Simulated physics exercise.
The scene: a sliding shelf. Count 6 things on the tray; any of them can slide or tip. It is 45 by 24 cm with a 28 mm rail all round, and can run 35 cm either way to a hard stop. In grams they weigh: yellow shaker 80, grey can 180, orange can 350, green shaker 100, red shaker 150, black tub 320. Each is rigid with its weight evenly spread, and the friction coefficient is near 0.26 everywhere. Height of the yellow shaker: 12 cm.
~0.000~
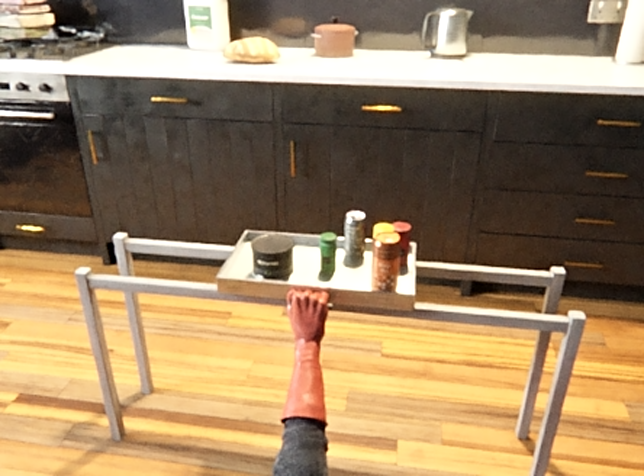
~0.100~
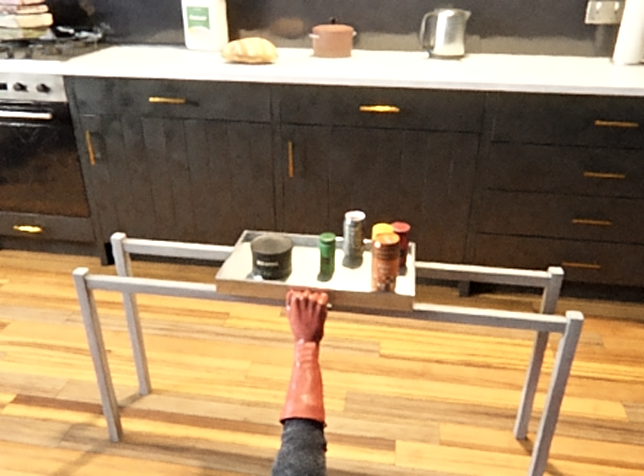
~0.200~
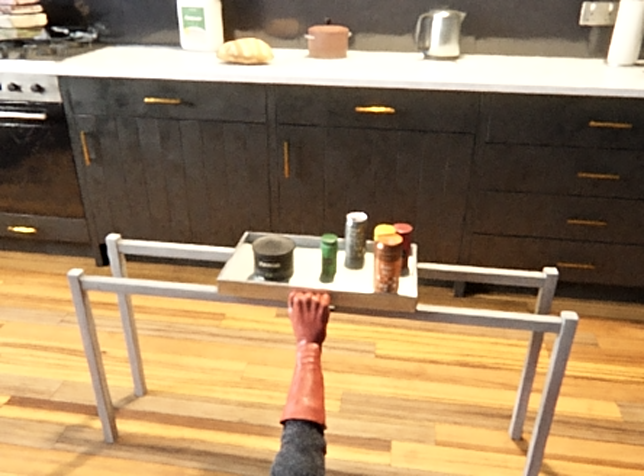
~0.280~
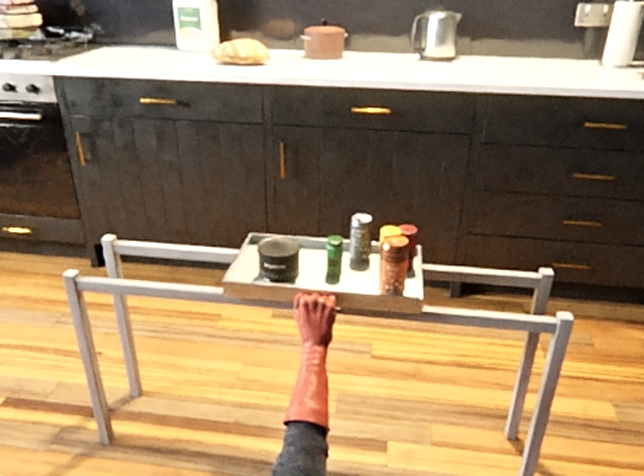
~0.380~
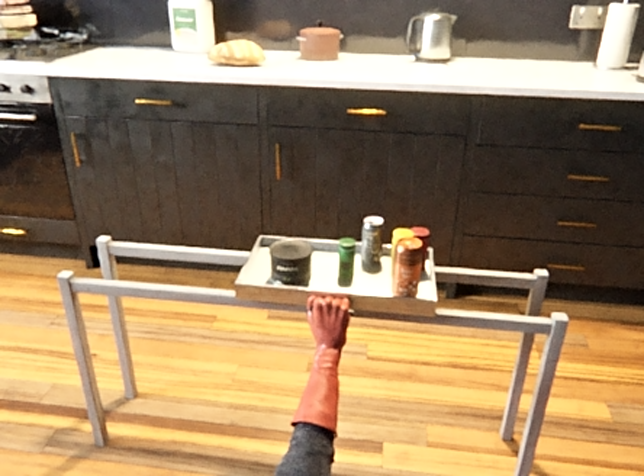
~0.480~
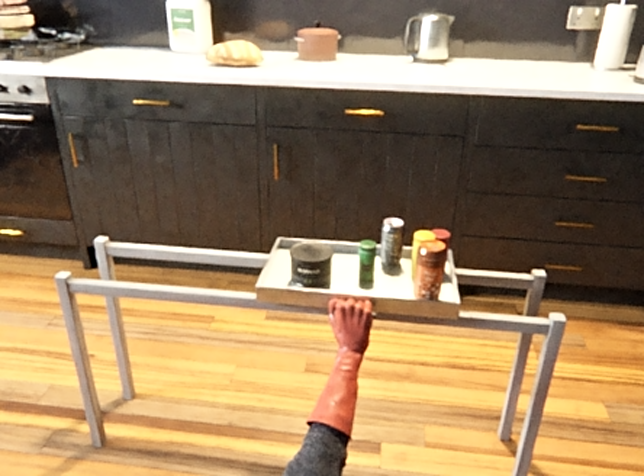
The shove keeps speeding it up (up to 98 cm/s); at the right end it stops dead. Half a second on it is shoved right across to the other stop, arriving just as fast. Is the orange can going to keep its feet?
The orange can tips over.
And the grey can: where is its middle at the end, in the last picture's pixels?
Around (161, 226).
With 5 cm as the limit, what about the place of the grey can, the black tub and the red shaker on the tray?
The grey can ends elsewhere; the black tub keeps its place; the red shaker leaves its spot.
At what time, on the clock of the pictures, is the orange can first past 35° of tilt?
At about 0.9 s.
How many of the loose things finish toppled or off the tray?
In all, 3.
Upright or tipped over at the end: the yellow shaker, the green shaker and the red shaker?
The yellow shaker tips over; the green shaker keeps standing; the red shaker topples.
After 1.48 s, tray 33 cm right; yellow shaker and orange can now off the tray; red shaker 34° off upright; black tub moved 17 cm.
After 2.48 s, tray 17 cm left; red shaker 68° off upright; black tub moved 17 cm; green shaker moved 11 cm.
In the end (4.7 s), off the tray and tipped over, yellow shaker and orange can; toppled on the tray, red shaker; not toppled but over 5 cm from the start, grey can and green shaker; the last one under 5 cm from the start.
